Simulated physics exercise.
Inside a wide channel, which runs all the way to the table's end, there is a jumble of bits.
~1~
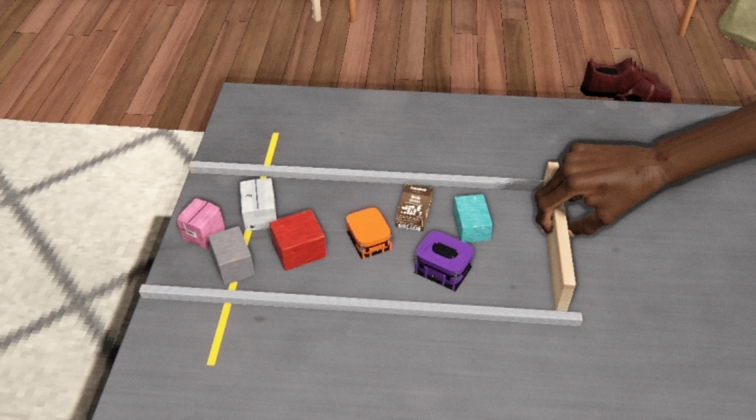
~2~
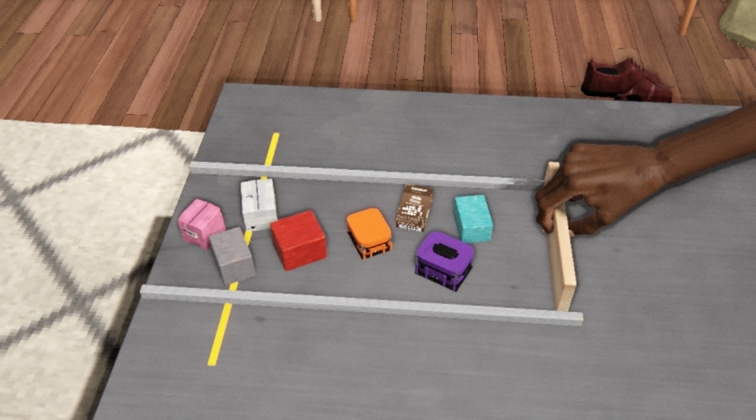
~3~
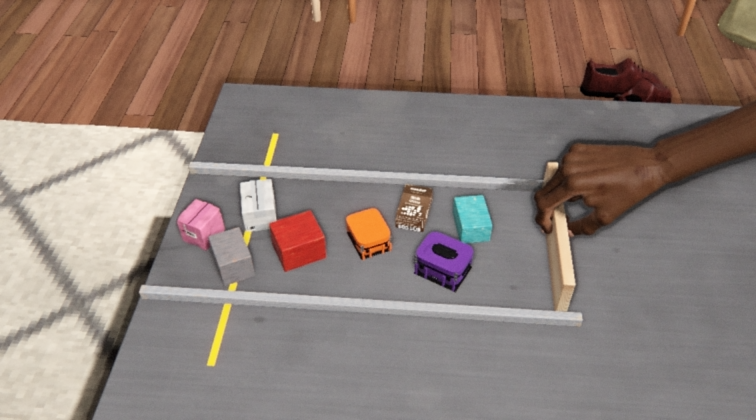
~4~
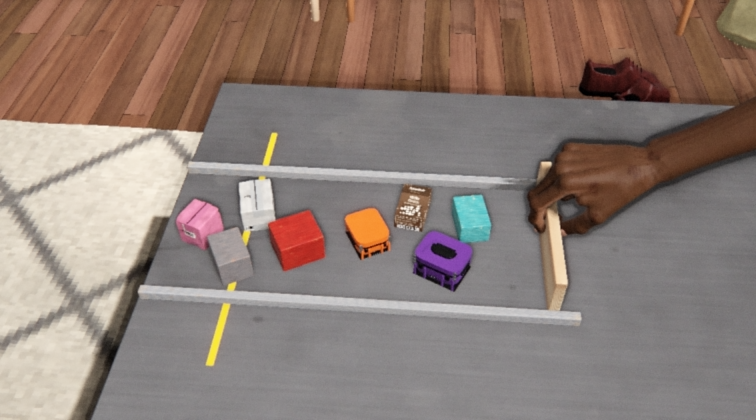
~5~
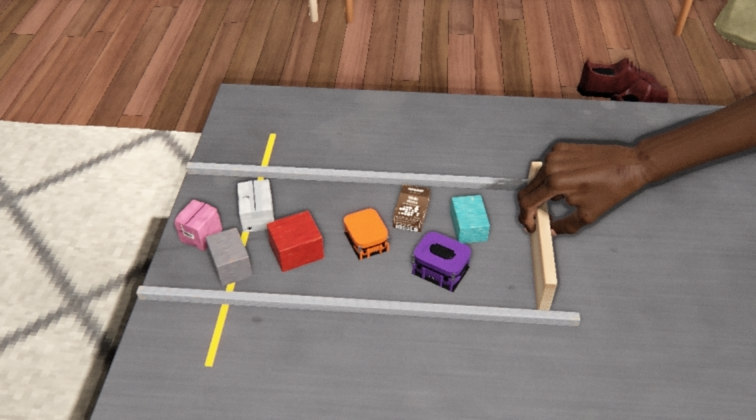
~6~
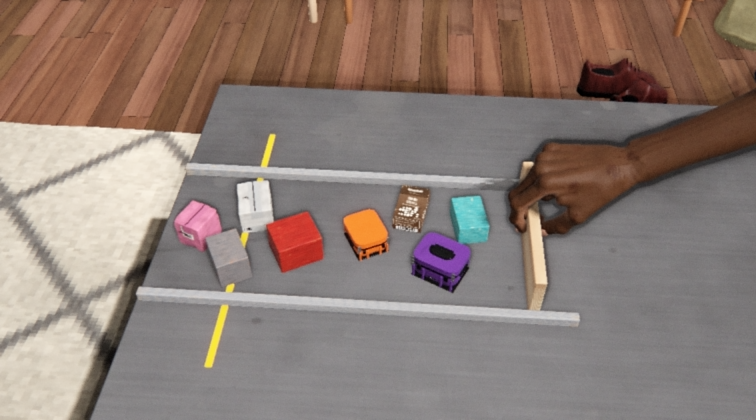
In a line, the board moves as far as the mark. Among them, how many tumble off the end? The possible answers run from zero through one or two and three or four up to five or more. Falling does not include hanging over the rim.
Final tally: One or two.
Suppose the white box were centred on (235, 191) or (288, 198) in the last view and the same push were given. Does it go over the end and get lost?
First spot, it is safe; second spot, it is safe.
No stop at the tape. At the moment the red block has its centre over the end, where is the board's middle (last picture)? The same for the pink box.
Around (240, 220), then around (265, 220).
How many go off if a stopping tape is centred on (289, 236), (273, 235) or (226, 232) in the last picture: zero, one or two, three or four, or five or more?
In order, the falls would come to none; zero; 3 or 4.
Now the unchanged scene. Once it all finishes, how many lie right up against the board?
The count comes out at 2.
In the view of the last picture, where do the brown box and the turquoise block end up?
Result: One about (213, 190), other about (236, 205).
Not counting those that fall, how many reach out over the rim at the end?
Number: 2.
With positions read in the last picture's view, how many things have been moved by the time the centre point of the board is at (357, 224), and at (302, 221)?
First 5 and then 8.
Early on, none off yet; pink box at rest near (198, 226); grey block at rest near (229, 258); white box at rest near (256, 206).
A while later, none off yet; pink box at rest near (198, 226); grey block travelled a little near (214, 260); white box moving near (252, 204).
Finally, the number that fall off is one or two; lost, grey block and pink box.
